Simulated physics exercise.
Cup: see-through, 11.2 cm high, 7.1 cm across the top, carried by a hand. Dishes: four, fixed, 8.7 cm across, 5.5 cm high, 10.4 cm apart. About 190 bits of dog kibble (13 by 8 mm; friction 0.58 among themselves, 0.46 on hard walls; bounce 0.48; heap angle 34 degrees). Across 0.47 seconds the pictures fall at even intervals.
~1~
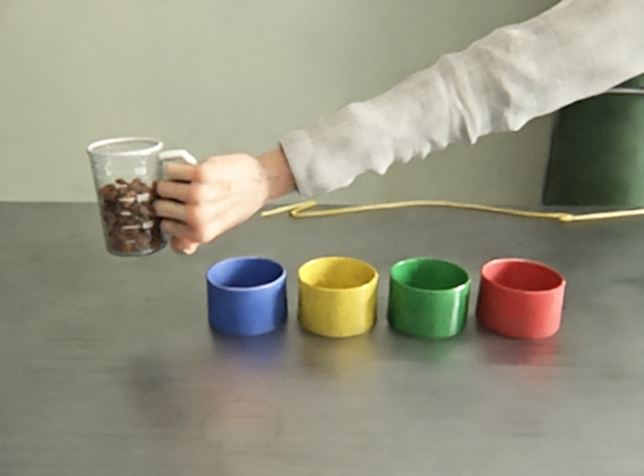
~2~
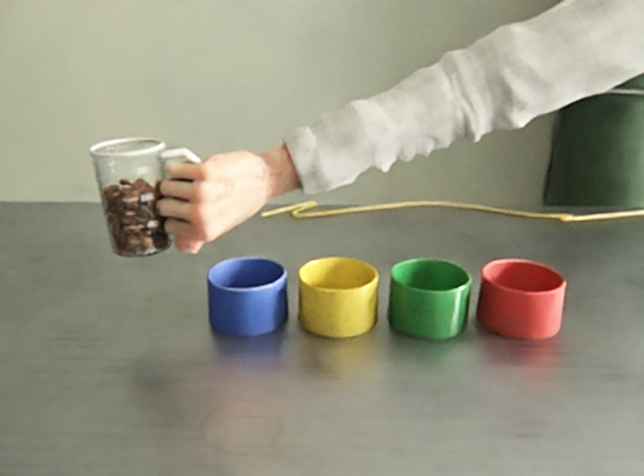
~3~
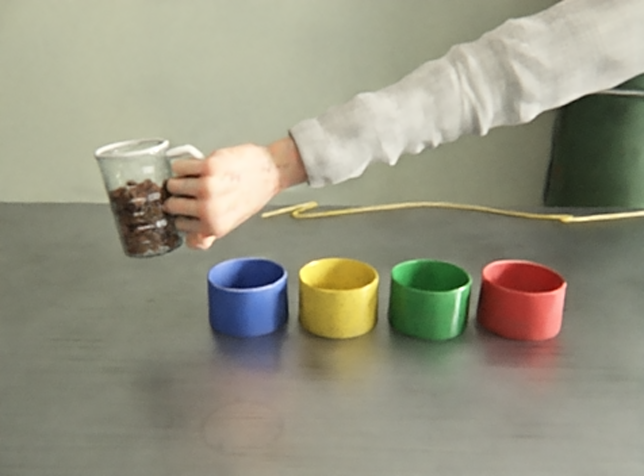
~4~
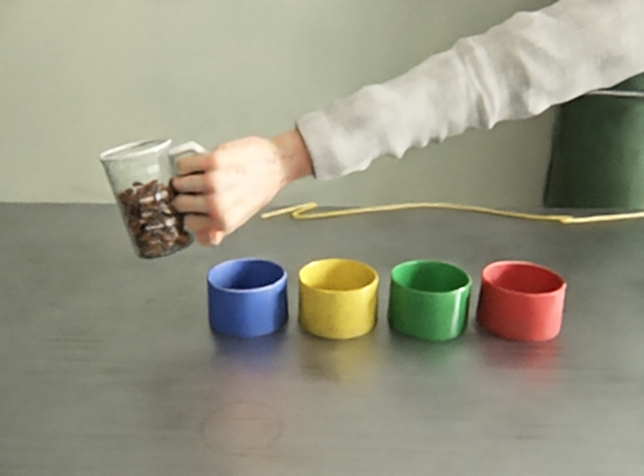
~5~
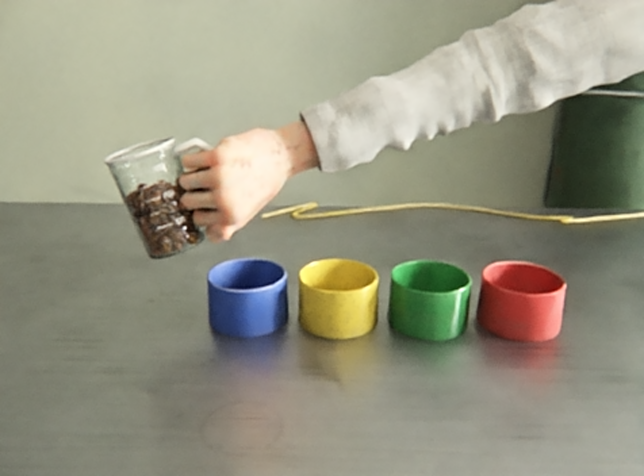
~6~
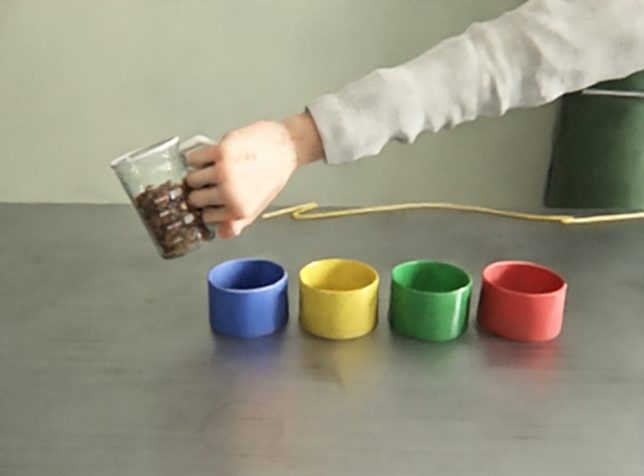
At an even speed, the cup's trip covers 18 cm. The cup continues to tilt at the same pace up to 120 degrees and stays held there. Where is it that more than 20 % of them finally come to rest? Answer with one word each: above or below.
Red below, blue above, green below, yellow below, counter below.
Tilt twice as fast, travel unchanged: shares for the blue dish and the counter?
In that case the blue dish gets 40 while the counter gets 60.
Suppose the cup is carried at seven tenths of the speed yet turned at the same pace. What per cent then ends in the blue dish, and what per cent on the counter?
Blue: 100; counter: 0.
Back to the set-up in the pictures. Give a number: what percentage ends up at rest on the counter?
Roughly 0 in a hundred.
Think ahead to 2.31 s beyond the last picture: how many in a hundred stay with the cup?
Some 30 per cent of the load.
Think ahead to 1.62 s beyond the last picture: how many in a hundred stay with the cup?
Somewhere close to 100 percent.
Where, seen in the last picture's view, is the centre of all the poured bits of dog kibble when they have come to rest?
At about (247, 296).
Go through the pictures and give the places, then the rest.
The first picture shows cup at (132, 197), tilt 0 degrees, lip at (91, 146), moved 0.0 cm; middle of the pieces at (130, 216); blue dish at (246, 272); yellow dish at (338, 273); green dish at (430, 274); red dish at (522, 275).
The second picture shows cup at (135, 198), tilt 2 degrees, lip at (94, 148), moved 0.3 cm; middle of the pieces at (134, 217).
The third picture shows cup at (143, 199), tilt 6 degrees, lip at (99, 151), moved 1.2 cm; middle of the pieces at (144, 218).
The fourth picture shows cup at (151, 199), tilt 11 degrees, lip at (104, 155), moved 2.0 cm; middle of the pieces at (153, 218).
The fifth picture shows cup at (159, 199), tilt 15 degrees, lip at (109, 158), moved 2.9 cm; middle of the pieces at (162, 218).
The sixth picture shows cup at (167, 199), tilt 20 degrees, lip at (115, 162), moved 3.7 cm; middle of the pieces at (172, 218); blue dish at (248, 274); yellow dish at (339, 275); green dish at (431, 277); red dish at (524, 278).
Then, 0.97 s after the last picture, tilt 66 degrees; cup holds 100 %.
Then, 1.62 s after the last picture, tilt 97 degrees; cup holds 100 %.
Then, 2.31 s after the last picture, tilt 120 degrees; cup holds 30 %, blue 70 %.
In the end, red 0 %, blue 100 %, green 0 %, yellow 0 %, counter 0 %.
